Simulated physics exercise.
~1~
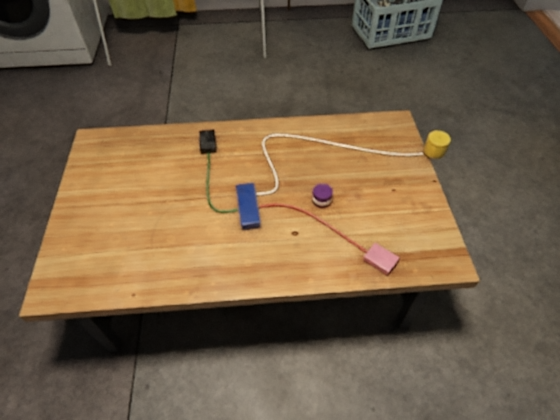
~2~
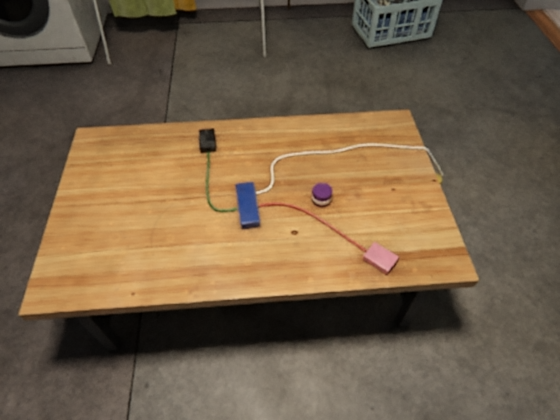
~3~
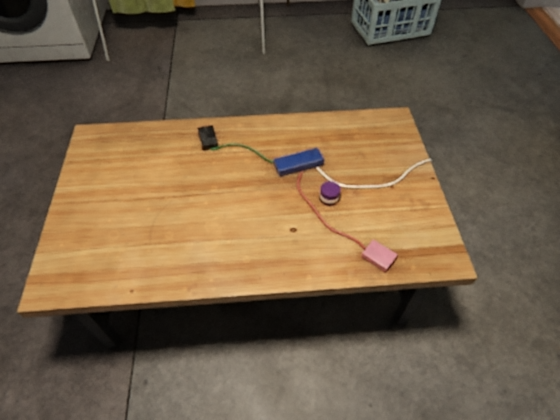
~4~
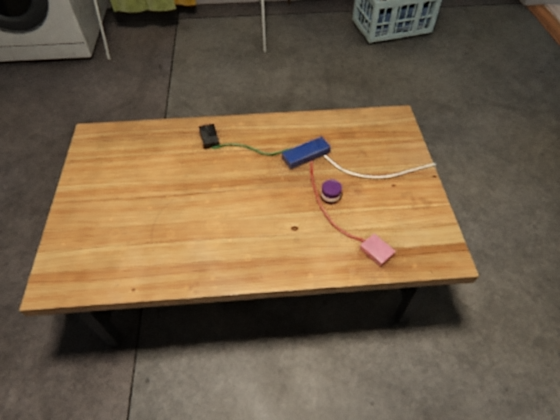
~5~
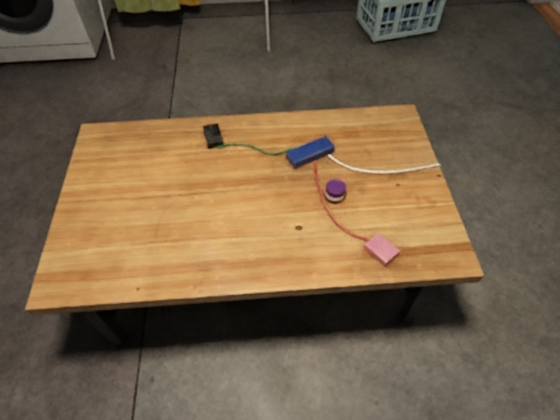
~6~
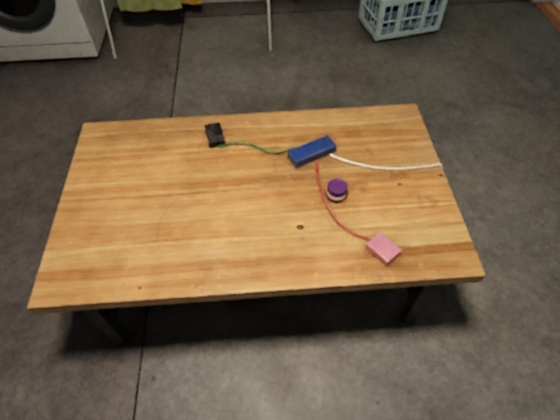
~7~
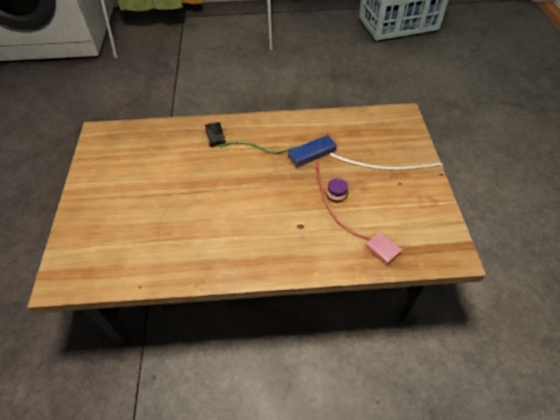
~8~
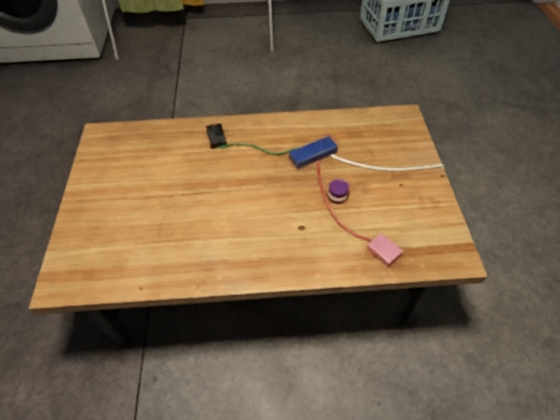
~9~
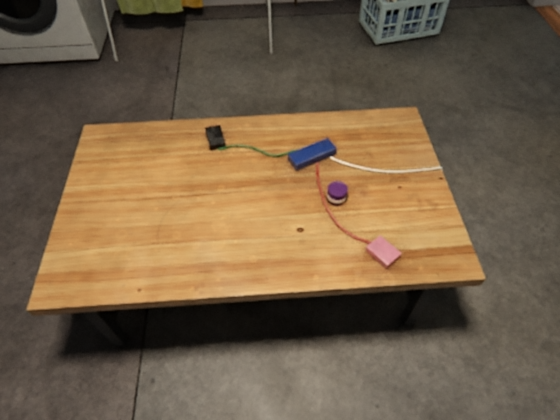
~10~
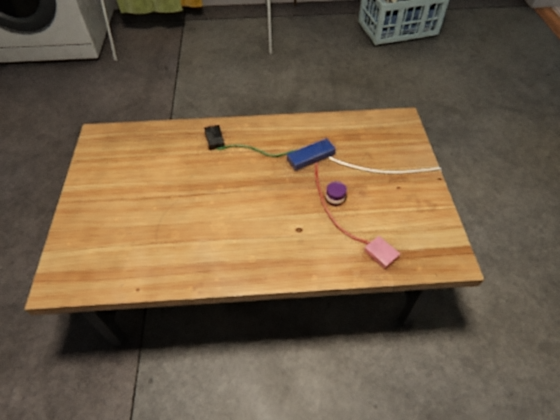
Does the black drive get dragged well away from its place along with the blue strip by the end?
No, the black drive hardly stirs and stays near the far edge of the table. Only the blue strip of the two is clearly moved, ending farther right and turned.
